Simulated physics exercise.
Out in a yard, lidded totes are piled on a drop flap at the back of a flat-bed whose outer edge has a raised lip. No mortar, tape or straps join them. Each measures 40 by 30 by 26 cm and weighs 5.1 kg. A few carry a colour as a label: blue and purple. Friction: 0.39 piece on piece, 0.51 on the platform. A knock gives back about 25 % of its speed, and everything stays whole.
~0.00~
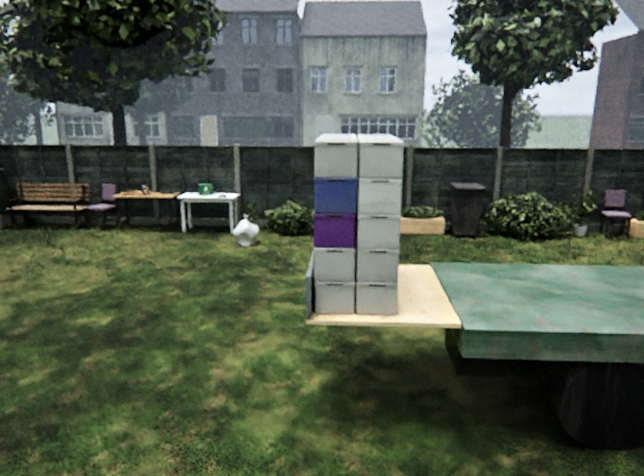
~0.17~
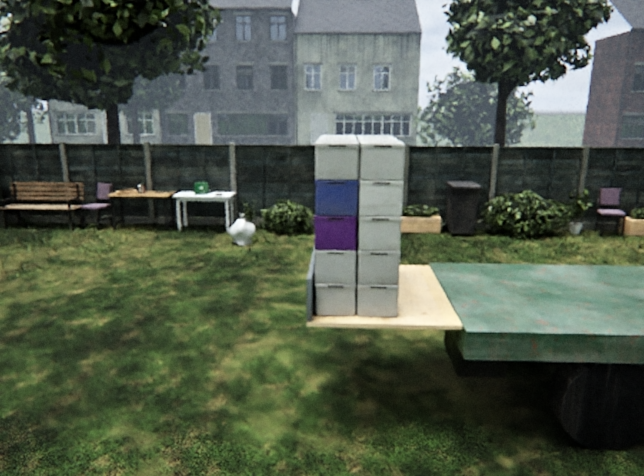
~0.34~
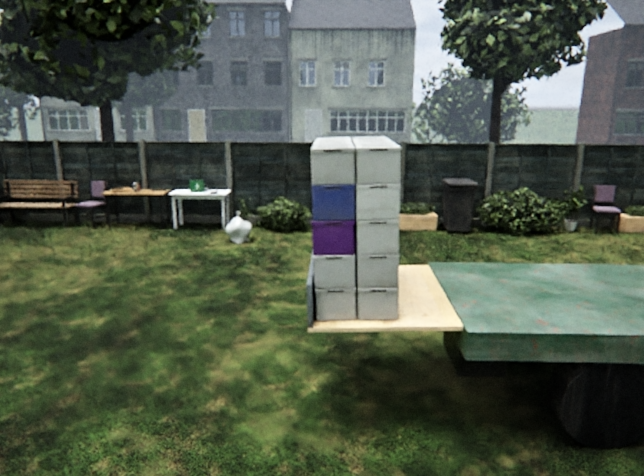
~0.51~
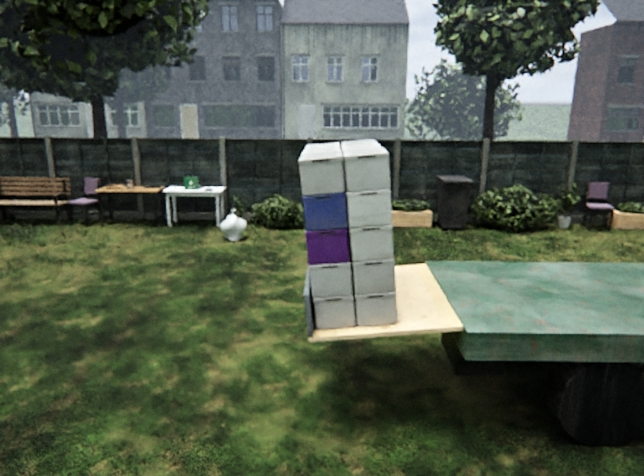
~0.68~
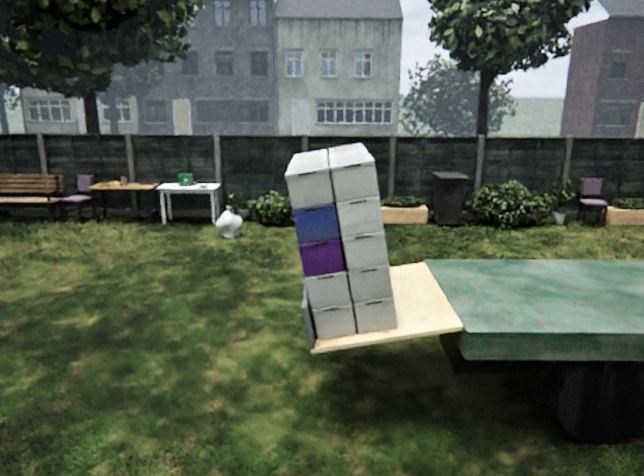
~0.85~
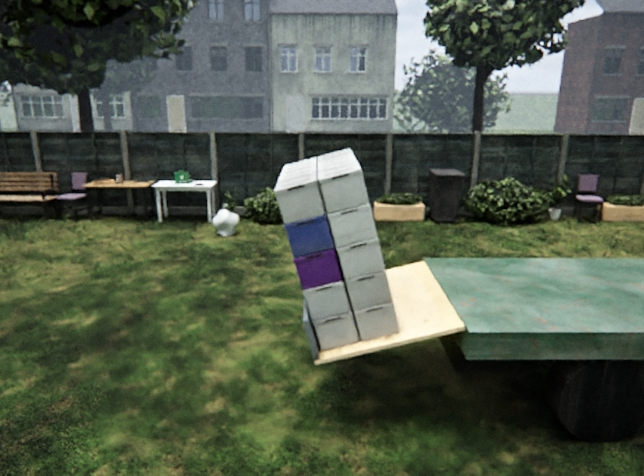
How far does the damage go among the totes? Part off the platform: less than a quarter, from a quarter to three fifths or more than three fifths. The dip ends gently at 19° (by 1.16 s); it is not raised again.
Ending off the platform: Between a quarter and three fifths.
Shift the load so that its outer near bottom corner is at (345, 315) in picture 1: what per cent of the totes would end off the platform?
Then 50 per cent.
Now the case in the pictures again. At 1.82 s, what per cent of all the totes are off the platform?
At that moment 50 per cent.
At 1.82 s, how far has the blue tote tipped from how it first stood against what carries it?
About 70°.
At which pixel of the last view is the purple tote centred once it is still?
At about (243, 398).
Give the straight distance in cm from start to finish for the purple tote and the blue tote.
Purple 160, blue 200.
By 1.06 s, slope 18°; none of the 34 totes off the platform, 30 disturbed; blue tote tilted 3°; purple tote tilted 3°.
By 1.46 s, slope 19°; 10 of the 34 totes off the platform; blue tote tilted 32°; purple tote tilted 32°.
By 1.82 s, slope 19°; 17 of the 34 totes off the platform; blue tote on its side; purple tote on its side.
When it is over (3.6 s), slope 19°; 17 of the 34 totes off the platform; blue tote on its side; purple tote on its side. That is 50 per cent. In pixels of the last frame, middles, blue tote near (210, 402), purple tote near (243, 398).
